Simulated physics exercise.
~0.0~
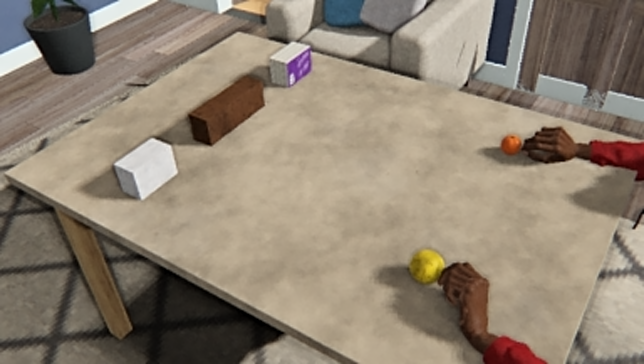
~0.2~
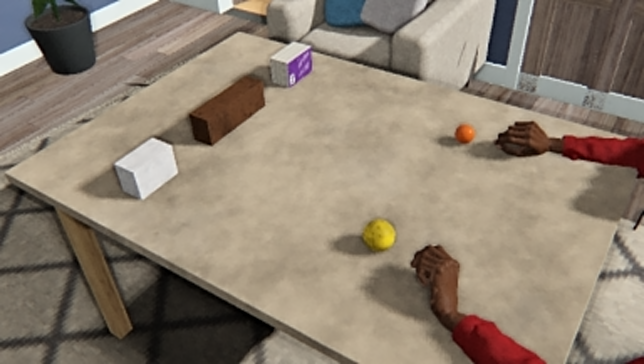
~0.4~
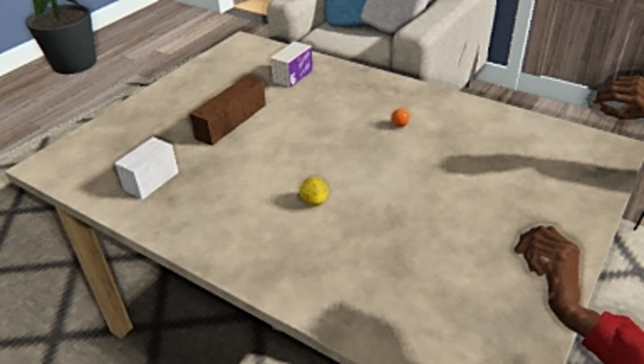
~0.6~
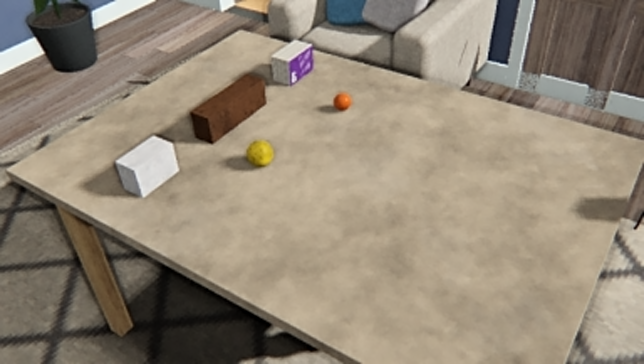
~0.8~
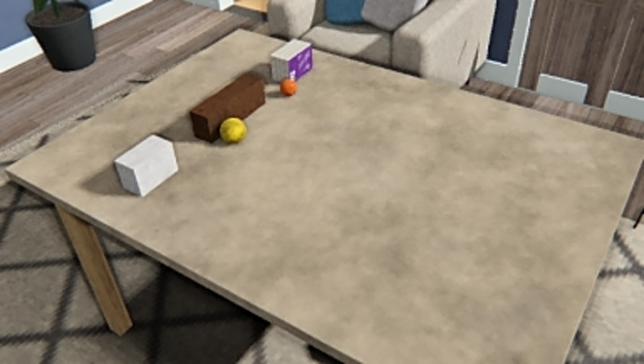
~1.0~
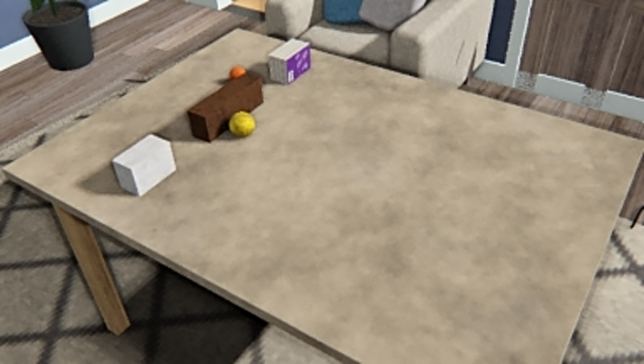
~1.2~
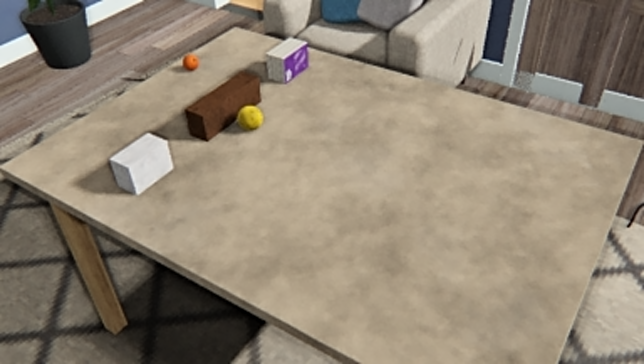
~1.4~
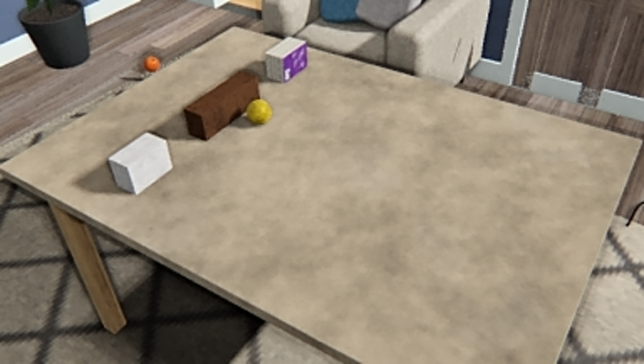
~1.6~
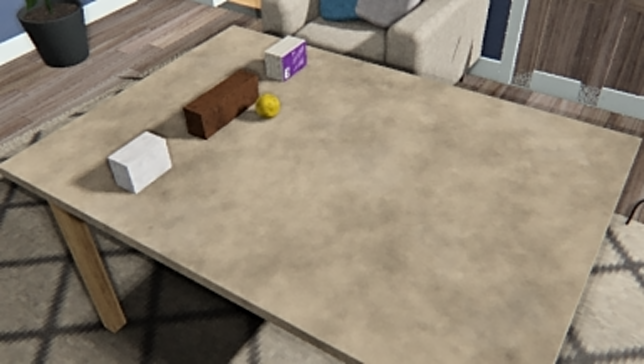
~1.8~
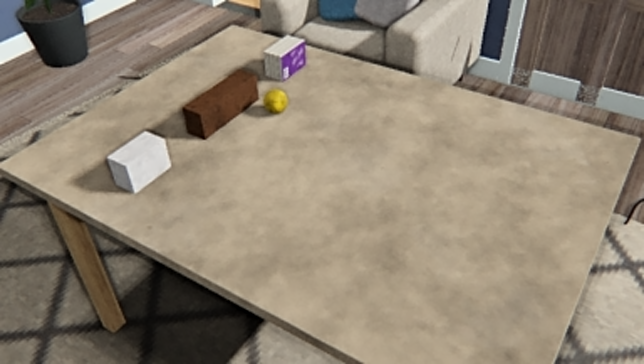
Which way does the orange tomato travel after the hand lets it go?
It moves to the left, going through the gap between the brown brick and the purple and white block.
